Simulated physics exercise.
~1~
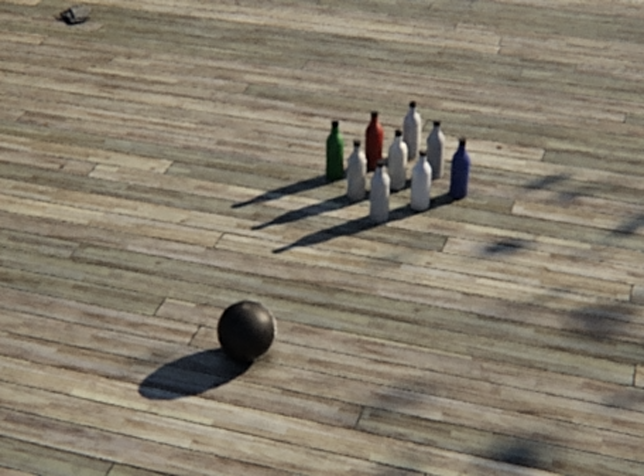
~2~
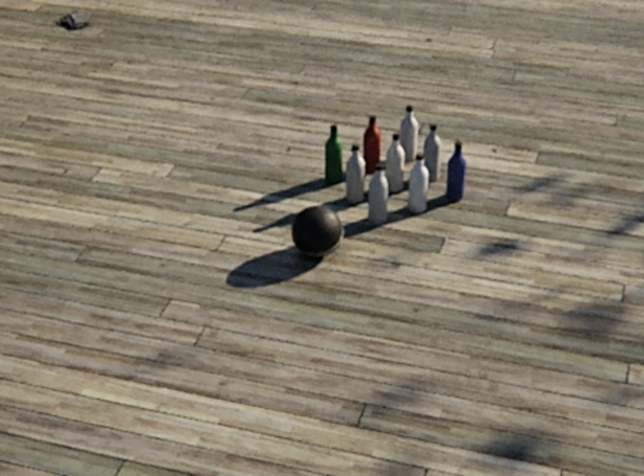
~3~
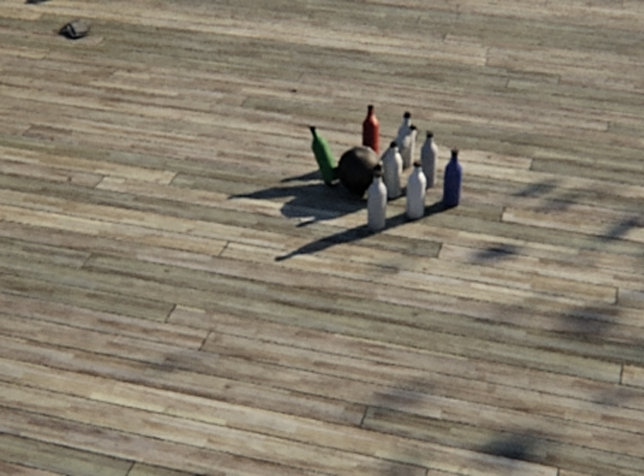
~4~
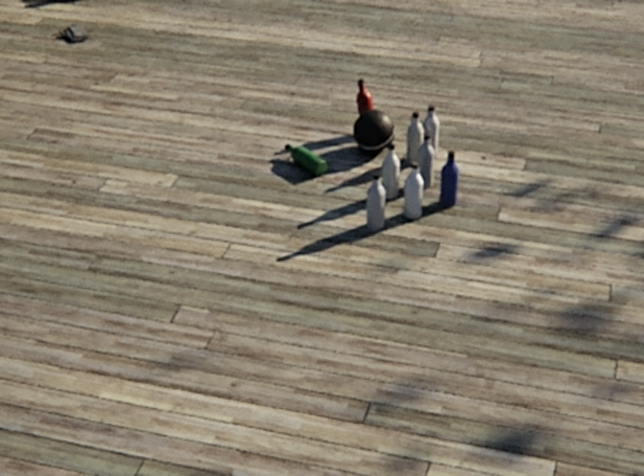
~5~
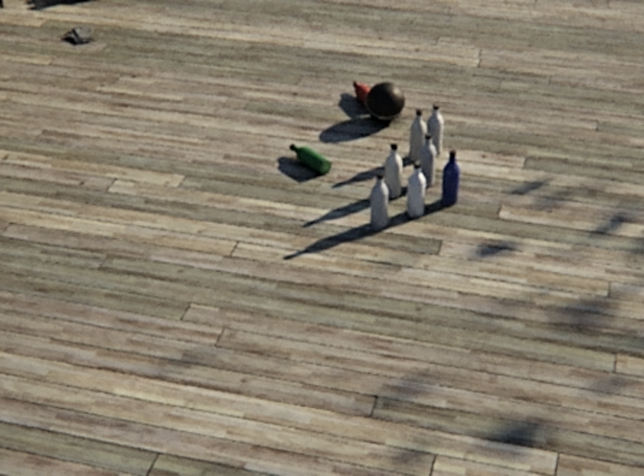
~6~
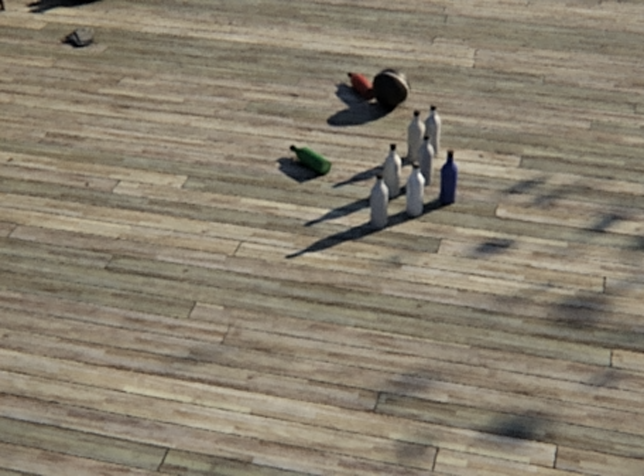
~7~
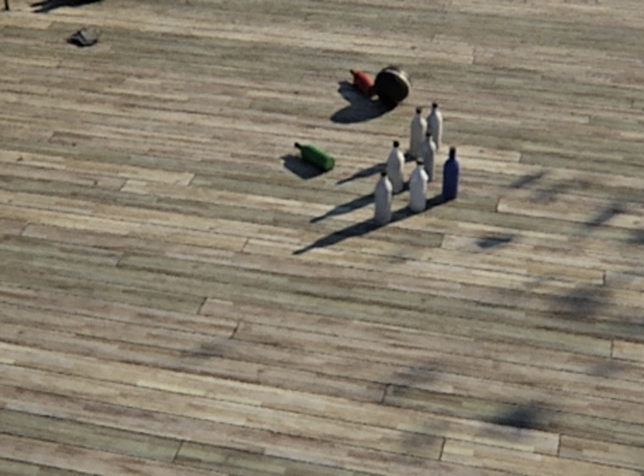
On a weathered plank deck, seen from above at an angle, nine capped bottles stand in a diamond, green at the left, red behind it, blue at the right and the rest pale, with a dark ball at the lower left. The ball rolls up and to the right into the left side of the group, tipping the green bottle and shoving a pale one back among the others, still upright. The green bottle drops flat as the ball reaches the red one and knocks it over. The ball ends close beside the fallen red bottle, while the blue and pale bottles remain standing.
